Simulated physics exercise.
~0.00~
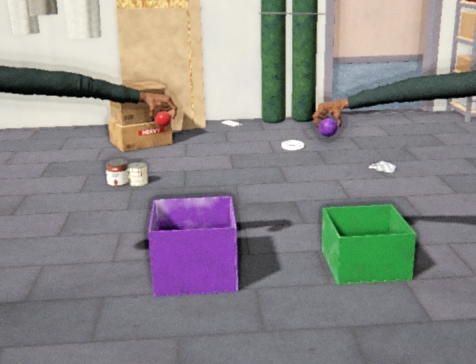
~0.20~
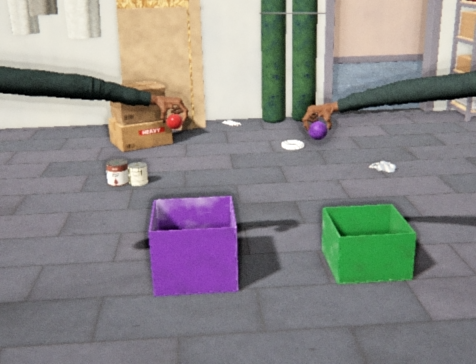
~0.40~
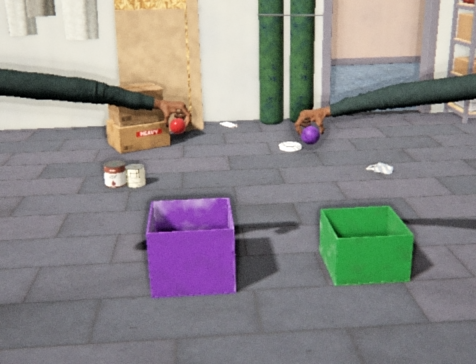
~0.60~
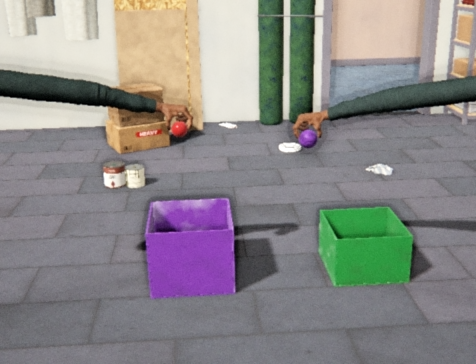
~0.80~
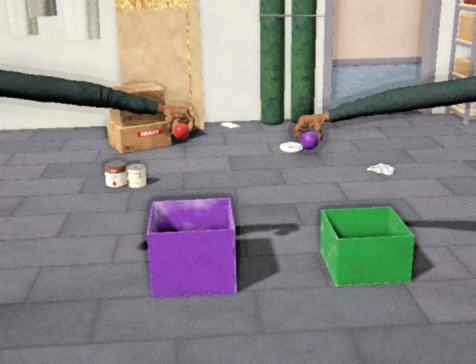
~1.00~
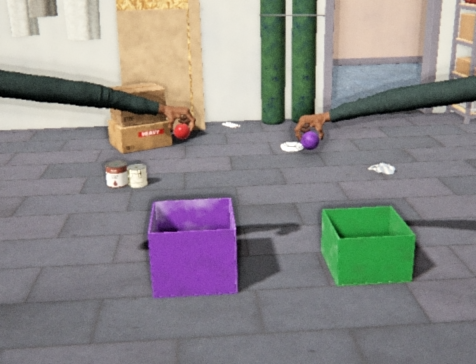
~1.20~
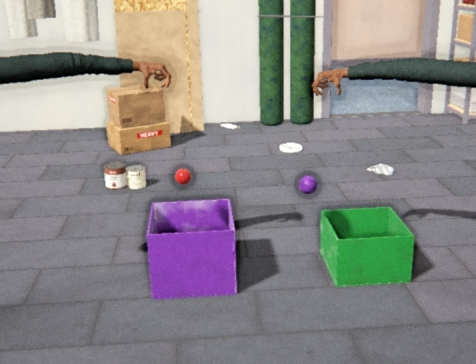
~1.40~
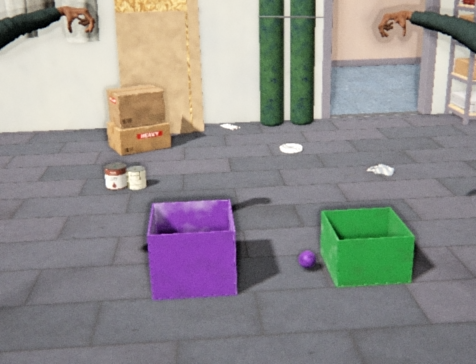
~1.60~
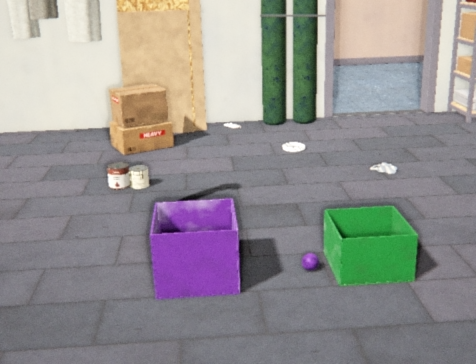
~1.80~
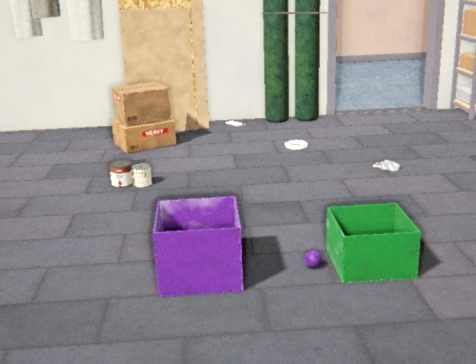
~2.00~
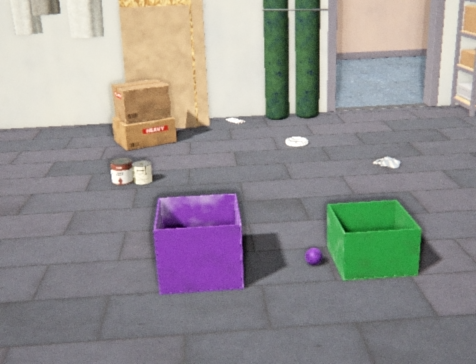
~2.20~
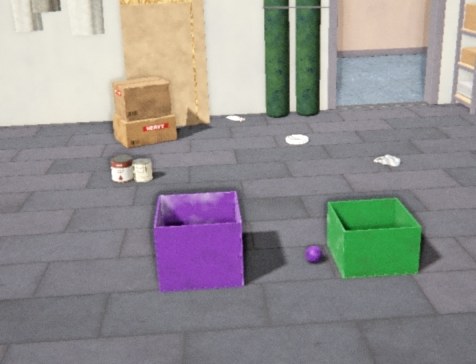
At first, two dark-sleeved arms reach in from opposite sides above a paved floor, the left holding a red tomato and the right a purple ball, with a purple crate and a green crate standing below. The hands shift slightly inward and then hold still. Both hands let go and draw back as the tomato and ball drop together. The tomato disappears into the purple crate, while the ball comes down on the paving just left of the green crate. The arms leave, and the ball rests outside between the crates, with the tomato out of sight.
